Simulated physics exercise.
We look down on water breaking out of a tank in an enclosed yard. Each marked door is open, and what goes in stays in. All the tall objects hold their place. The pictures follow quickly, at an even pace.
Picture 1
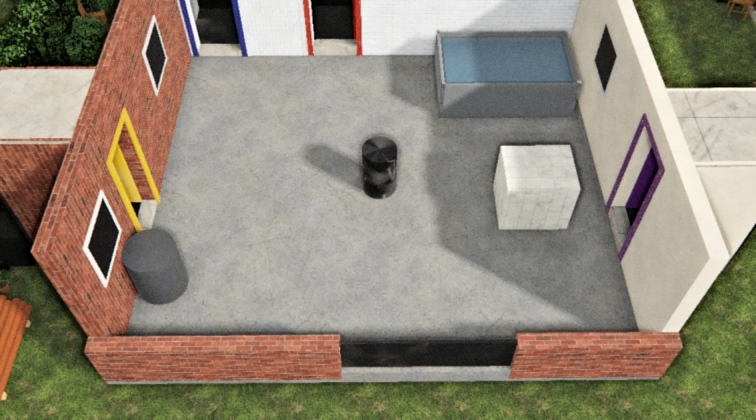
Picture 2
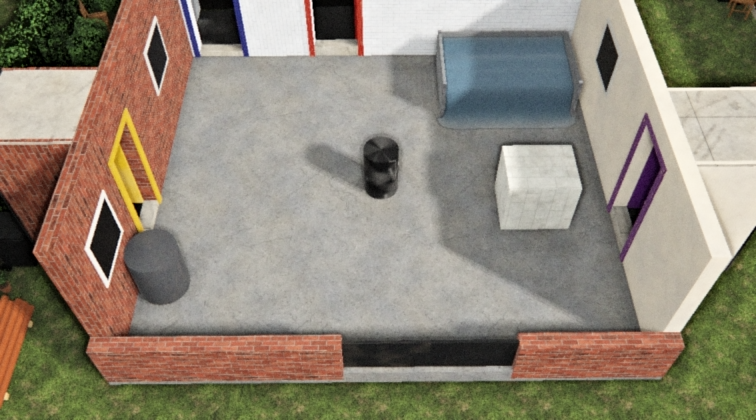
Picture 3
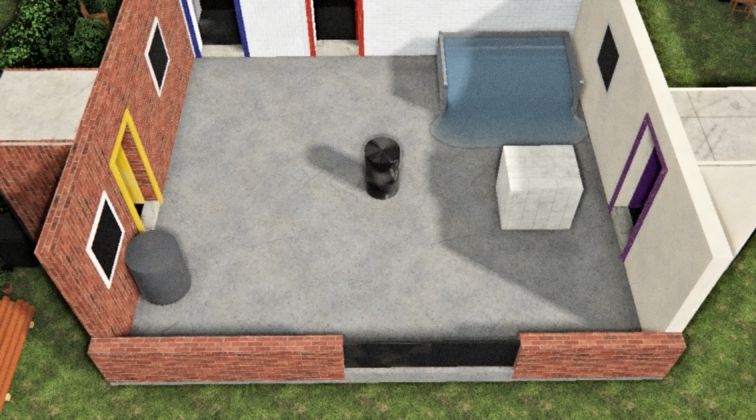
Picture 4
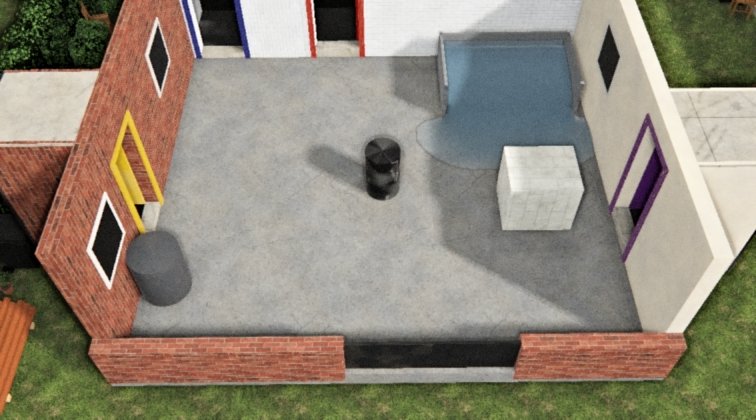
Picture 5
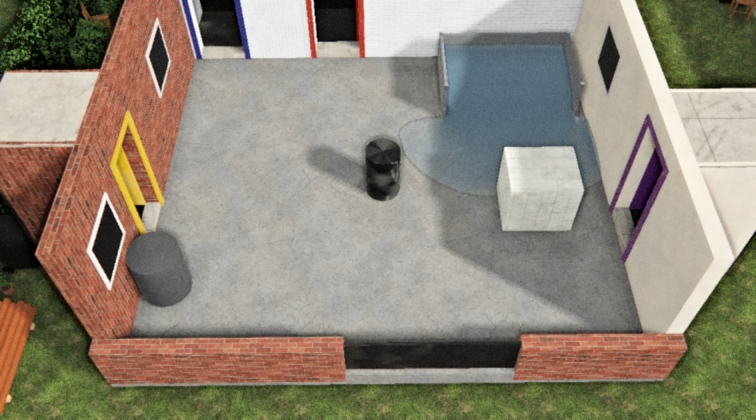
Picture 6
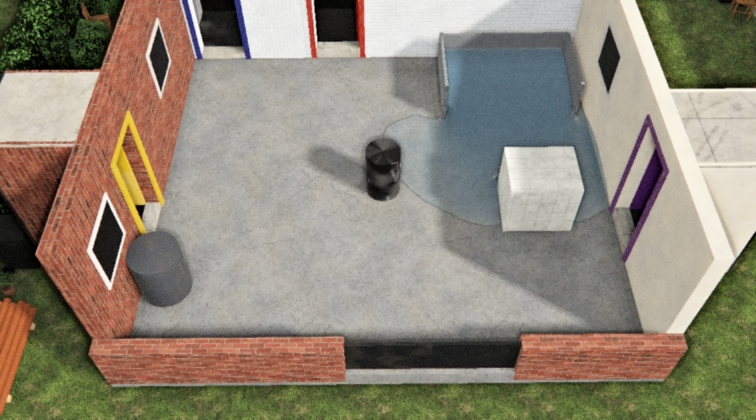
An enclosed concrete yard, seen from above, has red brick walls at left and front, a cream wall with a purple-framed doorway at right, and blue and red doorways behind. A dark grey cylinder stands by the yellow doorway, a black one near the middle, and a white block below the back-right water tank. Water breaks from the tank's front and spreads forward and leftward, around the unmoving block.
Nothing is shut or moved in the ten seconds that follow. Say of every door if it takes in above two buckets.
In the end: The red door admits no more than that; the purple door admits no more than that; the yellow door admits no more than that; the blue door admits no more than that.
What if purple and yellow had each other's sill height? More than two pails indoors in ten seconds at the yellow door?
One by one: Yellow door is under.
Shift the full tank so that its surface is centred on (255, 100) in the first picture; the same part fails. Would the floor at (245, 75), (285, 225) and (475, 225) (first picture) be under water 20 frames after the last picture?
In that order: Dry, under water, clear.
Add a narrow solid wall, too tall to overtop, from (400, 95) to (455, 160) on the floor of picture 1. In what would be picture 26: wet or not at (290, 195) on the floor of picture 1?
At that place: Dry.
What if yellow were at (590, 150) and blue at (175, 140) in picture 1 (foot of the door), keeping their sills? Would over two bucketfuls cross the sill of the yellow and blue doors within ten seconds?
One by one: The yellow door goes over; the blue door takes less.
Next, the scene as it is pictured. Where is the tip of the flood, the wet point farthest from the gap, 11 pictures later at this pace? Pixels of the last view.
Around (331, 360).
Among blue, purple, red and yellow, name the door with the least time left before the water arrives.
That is the purple-painted one.
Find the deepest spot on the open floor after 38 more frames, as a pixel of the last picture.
I would point to (141, 299).
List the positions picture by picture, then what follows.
In the first picture, the water tank at (506, 60) is whole and still.
In the second picture, the front is at (443, 123), out from the gap at (508, 106).
In the third picture, water pours out at (509, 107) and has run to (436, 132).
In the fourth picture, the front is at (428, 147), out from the gap at (509, 109).
In the fifth picture, water pours out at (509, 110) and has run to (416, 162).
In the sixth picture, the front is at (468, 218), out from the gap at (509, 111).
A moment on, water covers 30 % of the floor; the red door not reached, the purple door wet at the sill, nothing in, the yellow door not reached, the blue door not reached.
Next, water covers 45 % of the floor; the red door not reached, the purple door wet at the sill, nothing in, the yellow door not reached, the blue door not reached.
Then, water covers 55 % of the floor; the red door not reached, the purple door wet at the sill, nothing in, the yellow door not reached, the blue door not reached.
Later, water covers 85 % of the floor; the red door not reached, the purple door wet at the sill, nothing in, the yellow door wet at the sill, nothing in, the blue door not reached.
In the end, water covers 95 % of the floor; the red door wet at the sill, nothing in, the purple door wet at the sill, nothing in, the yellow door under two buckets in, the blue door under two buckets in.
